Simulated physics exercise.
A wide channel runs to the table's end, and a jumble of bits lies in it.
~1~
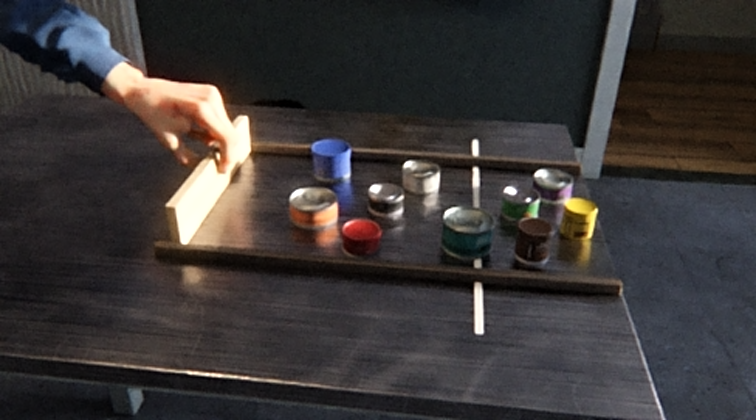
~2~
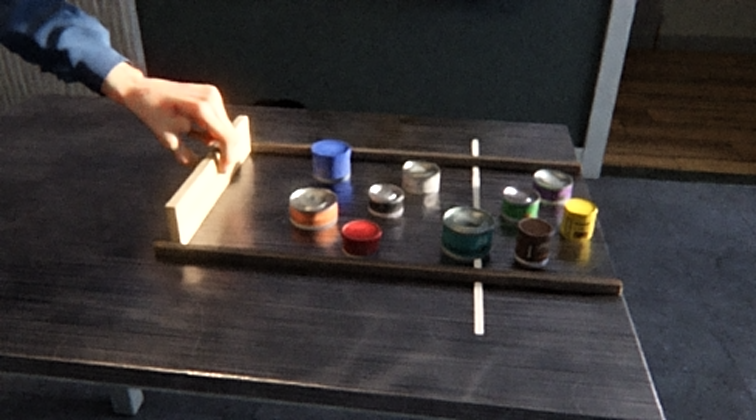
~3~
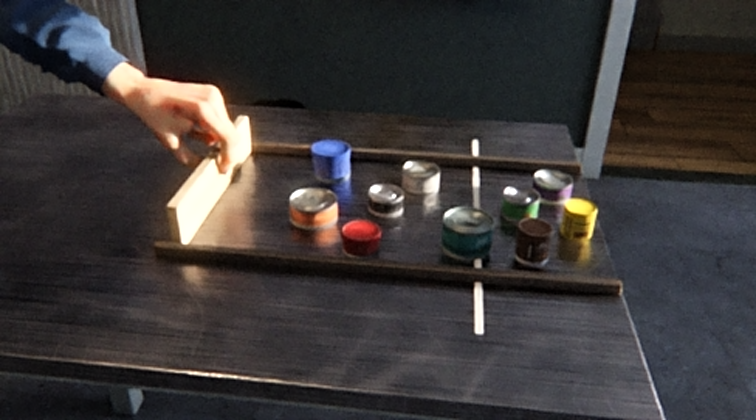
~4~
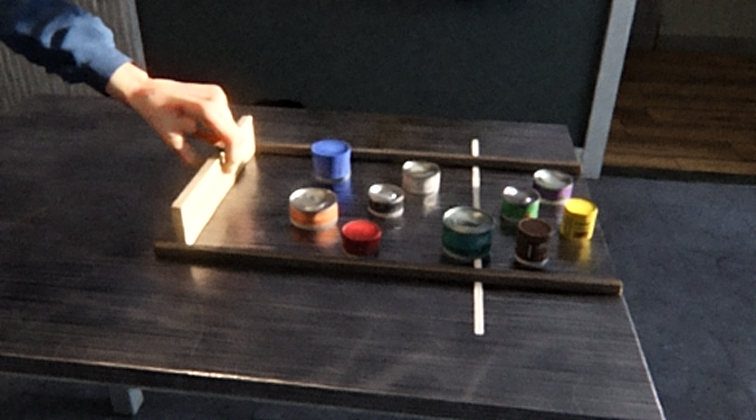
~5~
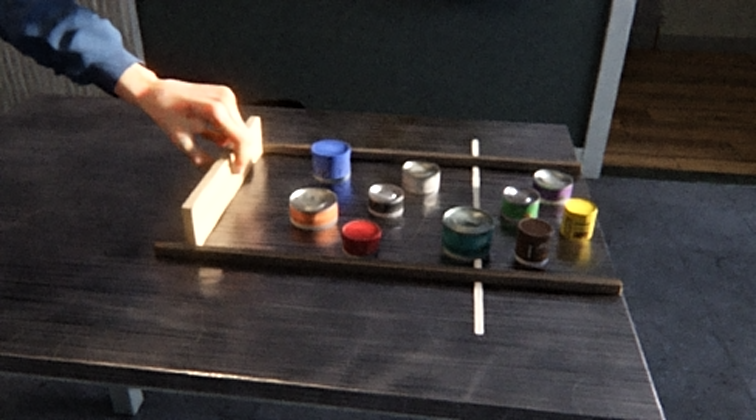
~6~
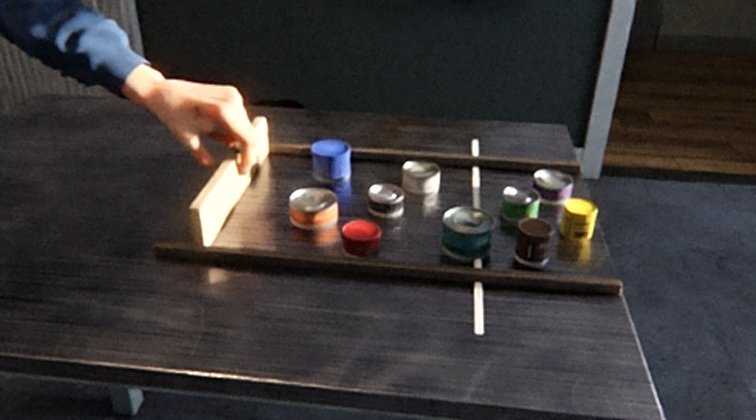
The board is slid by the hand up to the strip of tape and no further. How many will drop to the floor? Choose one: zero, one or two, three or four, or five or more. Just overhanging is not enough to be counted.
Zero.
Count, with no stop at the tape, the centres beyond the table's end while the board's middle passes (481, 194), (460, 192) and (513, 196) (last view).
Going through the three positions, you'd get 0, 0 and 1.
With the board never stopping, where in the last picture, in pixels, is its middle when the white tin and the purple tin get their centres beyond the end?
Roughly (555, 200); roughly (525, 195).
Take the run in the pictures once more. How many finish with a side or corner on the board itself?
That comes to 4.
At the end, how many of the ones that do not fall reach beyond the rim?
0, I think.
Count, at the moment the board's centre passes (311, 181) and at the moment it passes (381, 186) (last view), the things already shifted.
Tally: First 2; then 5.
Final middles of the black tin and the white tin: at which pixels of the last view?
You'll find the first one at (494, 204) and the second at (520, 192).
Soon after, none off yet; yellow tub at rest near (578, 220); purple tin at rest near (552, 187); brown pot at rest near (533, 242).
In the end, the number that fall off is zero.
